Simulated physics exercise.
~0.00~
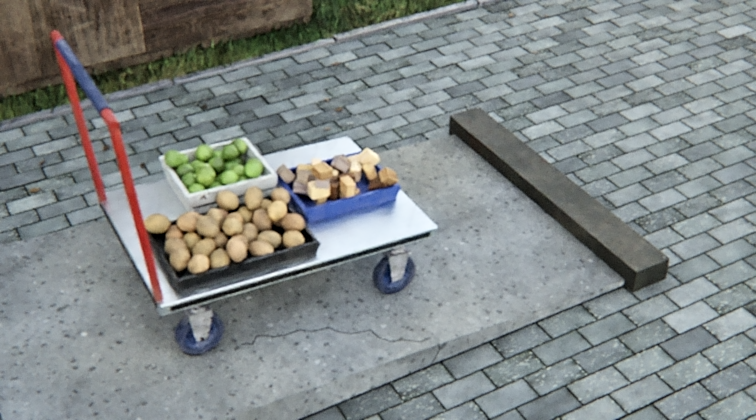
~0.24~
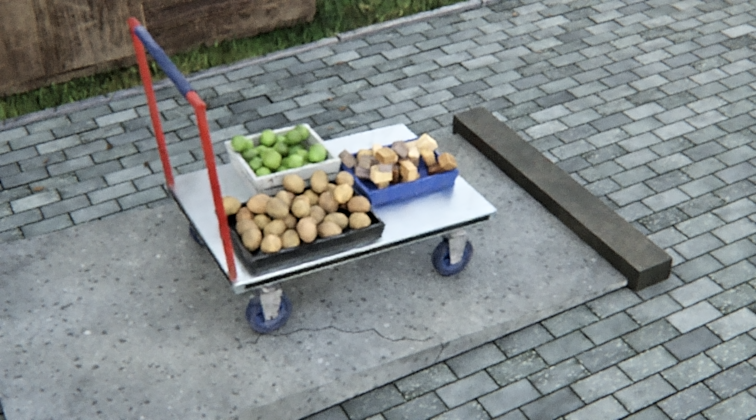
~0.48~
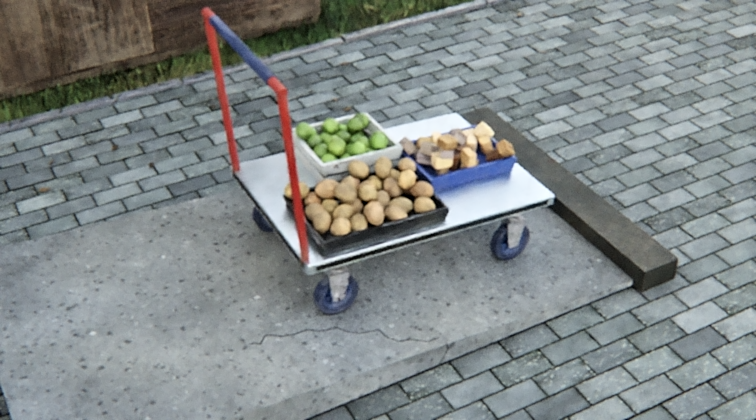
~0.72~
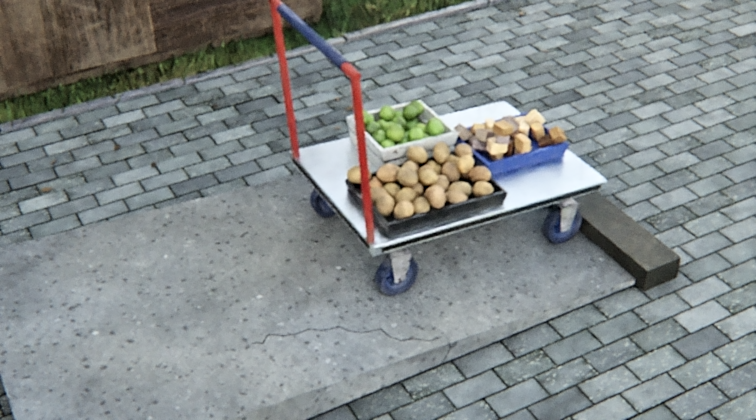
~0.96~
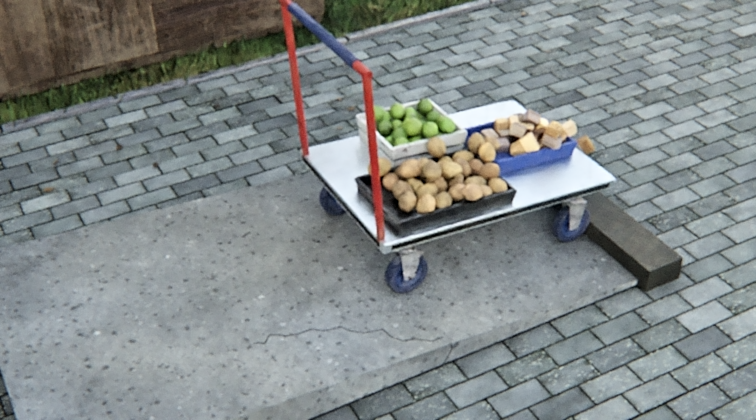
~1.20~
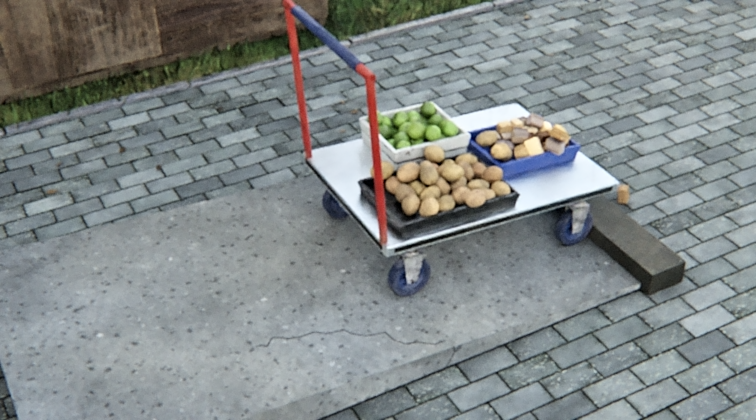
A grey concrete slab set among paving blocks is seen from above at an angle, with a grassy edge and a brown wall at the upper left. On it stands a flat trolley with a red and blue handle at its left end, carrying green apples in a white crate, potatoes in a black crate and wooden blocks in a blue one. The trolley rolls steadily right towards a dark raised sill. It stops abruptly there, and the loads shift forward, some potatoes landing among the blocks. One block tips off the front, and the trolley stands still with the apples still in their crate.
